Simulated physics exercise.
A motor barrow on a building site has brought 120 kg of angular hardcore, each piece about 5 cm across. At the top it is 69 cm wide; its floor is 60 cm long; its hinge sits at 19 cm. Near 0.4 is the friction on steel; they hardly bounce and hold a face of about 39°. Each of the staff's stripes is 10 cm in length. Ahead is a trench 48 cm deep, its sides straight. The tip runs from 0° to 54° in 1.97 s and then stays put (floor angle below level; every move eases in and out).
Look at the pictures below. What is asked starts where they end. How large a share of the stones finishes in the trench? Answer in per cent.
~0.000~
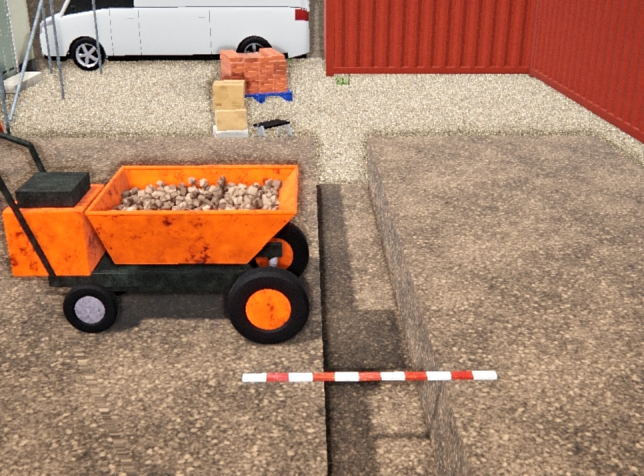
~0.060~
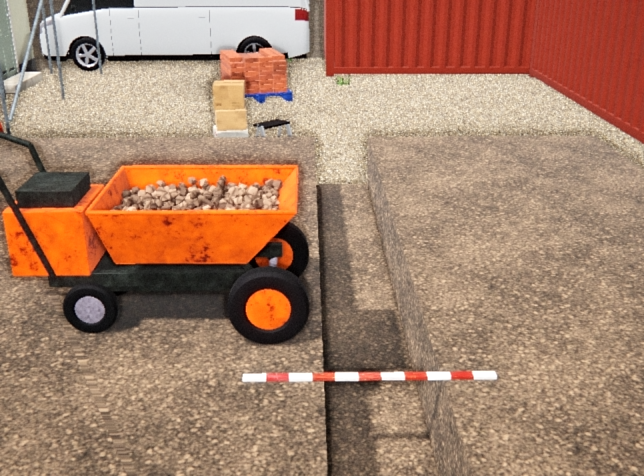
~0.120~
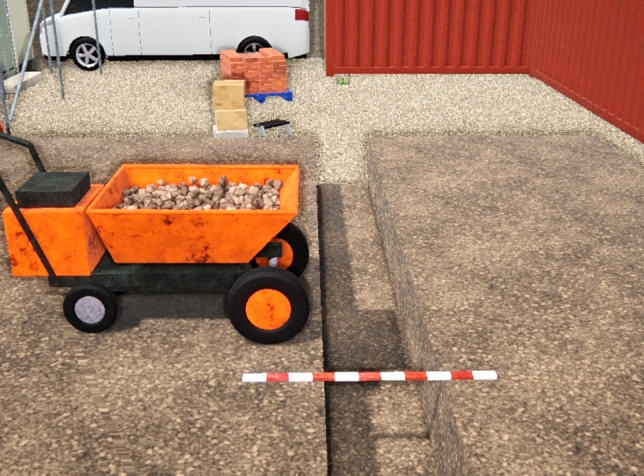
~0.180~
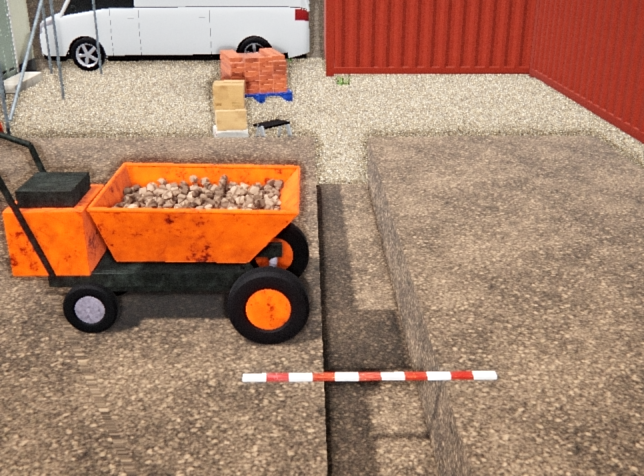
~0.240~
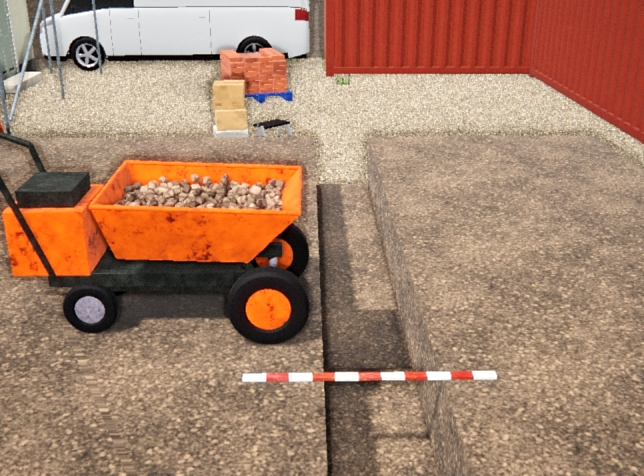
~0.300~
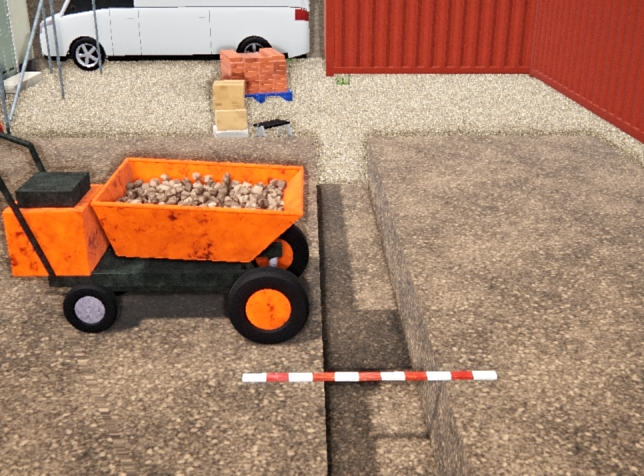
A share of about 7 per cent.
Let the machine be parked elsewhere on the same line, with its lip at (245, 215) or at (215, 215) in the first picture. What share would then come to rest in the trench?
Around 10 and then 5 percent.
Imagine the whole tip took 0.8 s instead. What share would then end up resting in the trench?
Then some 25 per cent would.
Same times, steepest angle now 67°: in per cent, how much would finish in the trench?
In that case around 80 percent.
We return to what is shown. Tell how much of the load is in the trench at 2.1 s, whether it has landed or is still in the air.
About 0 per cent by then.
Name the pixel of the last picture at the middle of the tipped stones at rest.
Centre estimate: Around (395, 382).
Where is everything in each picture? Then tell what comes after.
Lip at (295, 212), floor tilted 0°, highest stones at (200, 191), in the first frame.
The skip is at 0°, its lip at (296, 212); the top of the load is at (198, 191); the stones move at 0.0 m/s on average, in the second frame.
The skip is at 1°, its lip at (296, 213); the top of the load is at (196, 191); the stones move at 0.1 m/s on average, in the third frame.
The skip is at 1°, its lip at (298, 213); the top of the load is at (197, 190); the stones move at 0.1 m/s on average, in the fourth frame.
Lip at (299, 213), floor tilted 2°, highest stones at (193, 189); the stones move at 0.2 m/s on average, in the fifth frame.
Lip at (302, 214), floor tilted 3°, highest stones at (186, 187); the stones move at 0.2 m/s on average, in the sixth frame.
After 1.5 s the floor is at 46°; 100 % in the skip; the foremost stones are at (337, 241).
After 2.1 s the floor is at 54°; 99 % in the skip, 1 % in the trench; the foremost stones are at (382, 262).
After 2.4 s the floor is at 54°; 96 % in the skip, 4 % in the trench; the foremost stones are at (405, 368).
After 4.4 s the floor is at 54°; 93 % in the skip, 7 % in the trench; the foremost stones are at (414, 387).
